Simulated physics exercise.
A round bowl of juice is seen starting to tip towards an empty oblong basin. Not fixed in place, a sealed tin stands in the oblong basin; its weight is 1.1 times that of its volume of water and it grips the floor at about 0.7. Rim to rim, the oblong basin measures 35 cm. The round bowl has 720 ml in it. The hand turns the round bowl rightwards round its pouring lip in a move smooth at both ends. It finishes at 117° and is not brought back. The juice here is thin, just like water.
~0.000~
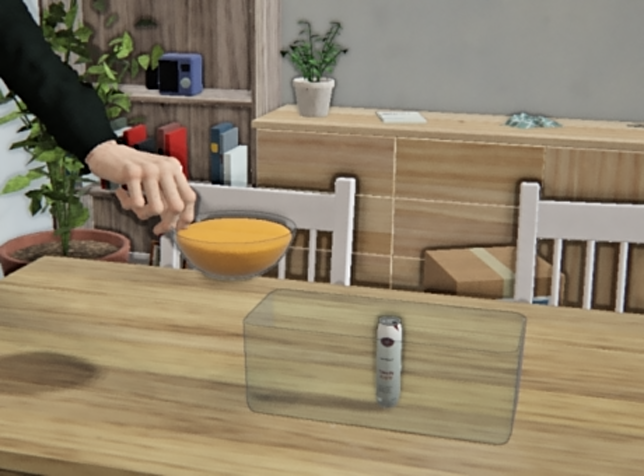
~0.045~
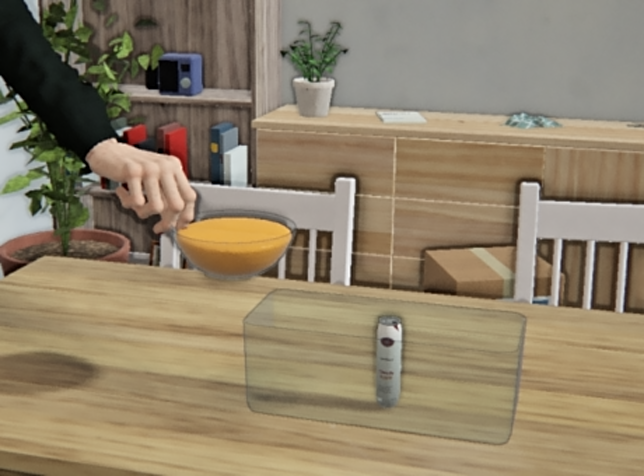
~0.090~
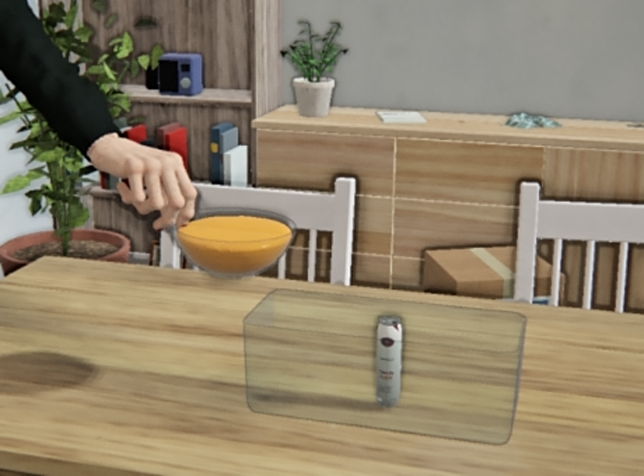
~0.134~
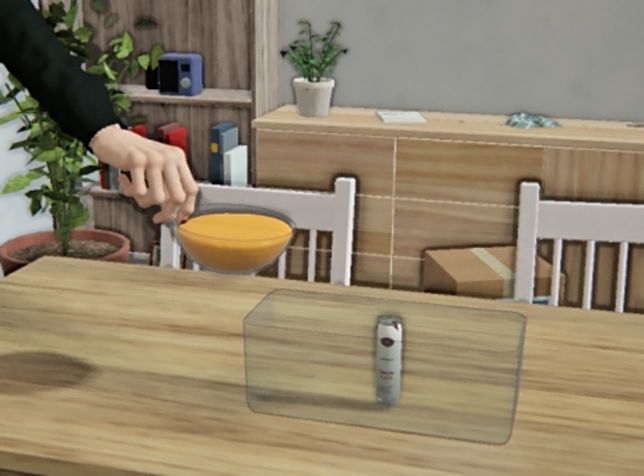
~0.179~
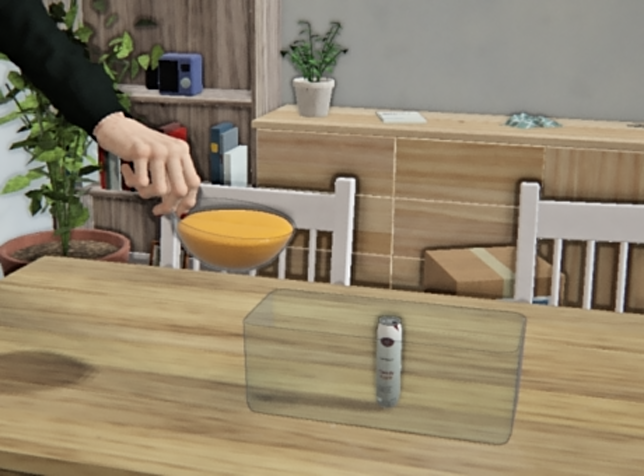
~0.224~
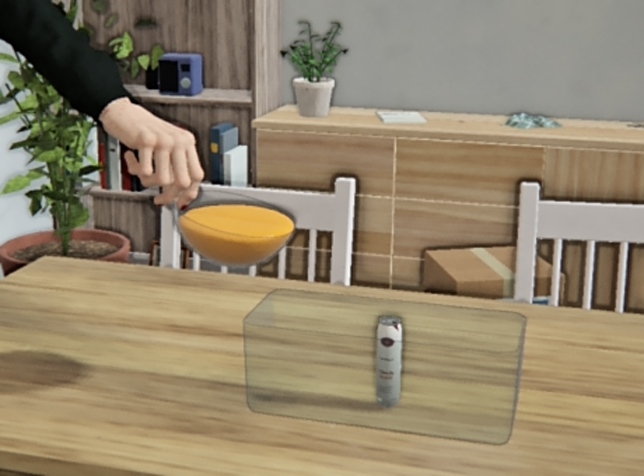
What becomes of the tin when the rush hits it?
The tin is knocked down.
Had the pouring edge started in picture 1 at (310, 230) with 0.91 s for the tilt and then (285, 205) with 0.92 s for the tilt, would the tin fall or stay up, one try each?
In the first try it remains standing; in the second it comes down.
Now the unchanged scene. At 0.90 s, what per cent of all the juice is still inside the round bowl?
Some 0 per cent.
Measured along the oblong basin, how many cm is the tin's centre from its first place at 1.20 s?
I'd put it at around 8 centimetres.
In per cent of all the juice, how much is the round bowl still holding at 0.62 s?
Some 26 % of it is still there.
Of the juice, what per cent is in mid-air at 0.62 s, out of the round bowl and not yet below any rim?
Estimate: Some 50 % of the total.
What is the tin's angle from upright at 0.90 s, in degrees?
Measured tilt, approx.: 30 degrees.
After 0.62 s the tilt is 76° and 25 per cent is still to pour; the tin stands where it began.
After 0.90 s the tilt is 113° and 0 per cent is still to pour; the tin leans 30°.
After 1.20 s the tilt is 117° and 0 per cent is still to pour; the tin lies on its side.
After 1.53 s the tilt is 117° and 0 per cent is still to pour; the tin lies on its side.
In the end the tin lies on its side.
